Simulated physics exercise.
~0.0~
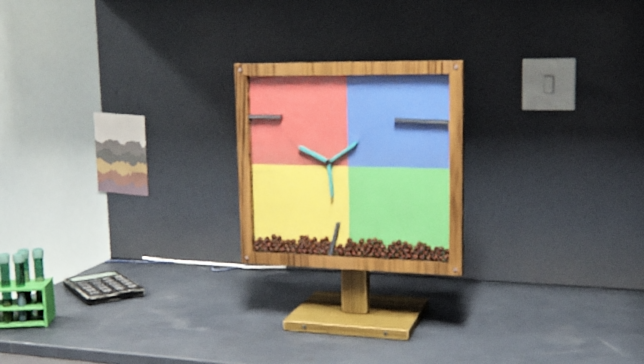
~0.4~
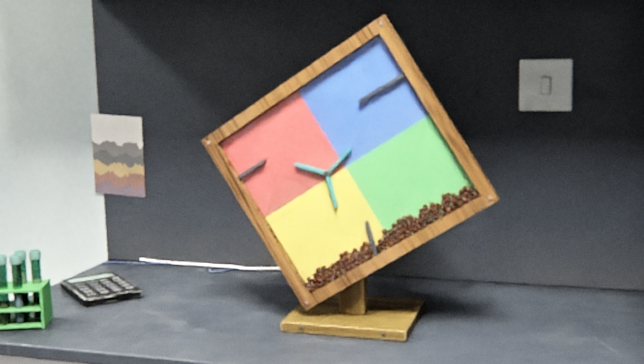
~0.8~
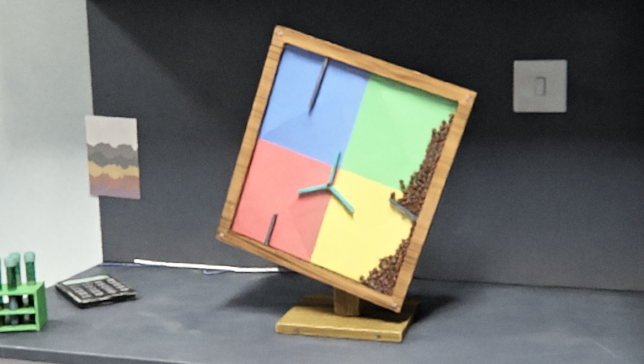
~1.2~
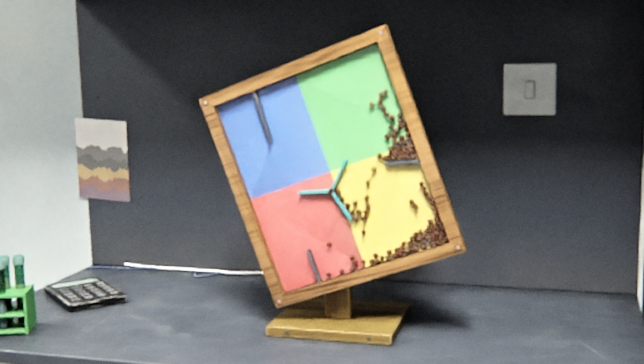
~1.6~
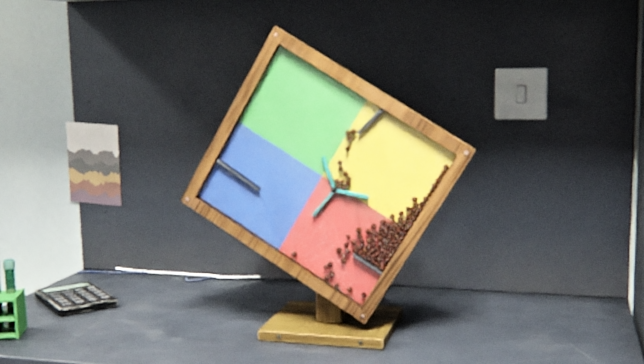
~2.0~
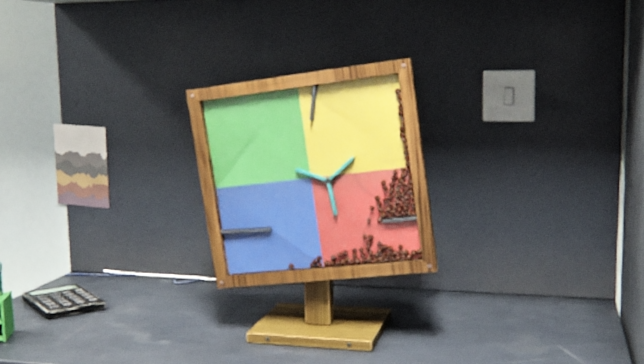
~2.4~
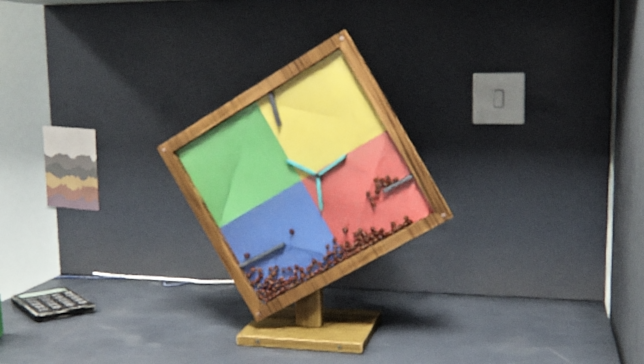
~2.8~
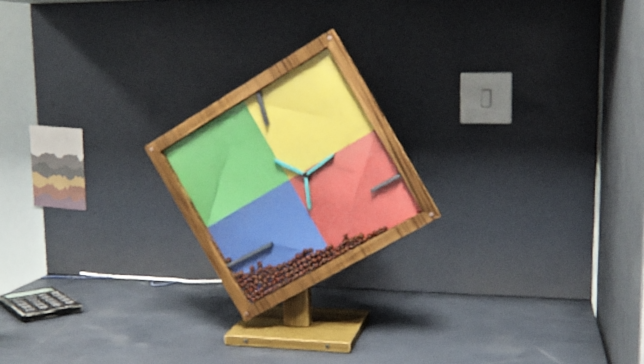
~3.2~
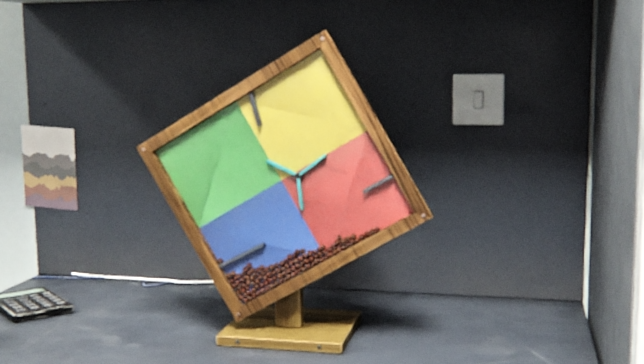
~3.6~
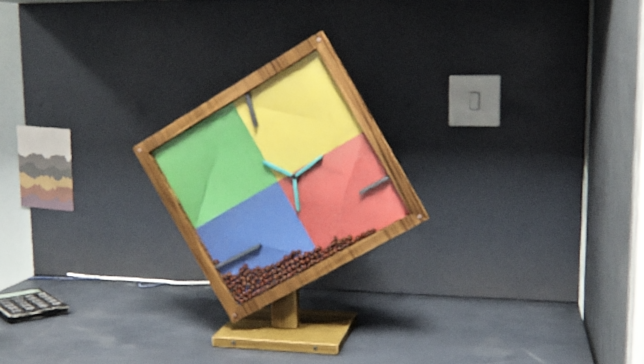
On a dark countertop, a square wooden case with four coloured quarters turned anticlockwise on its stand, sending dark beads tumbling from the green and yellow parts through red, until it stopped tilted with most beads resting in blue and some in red.
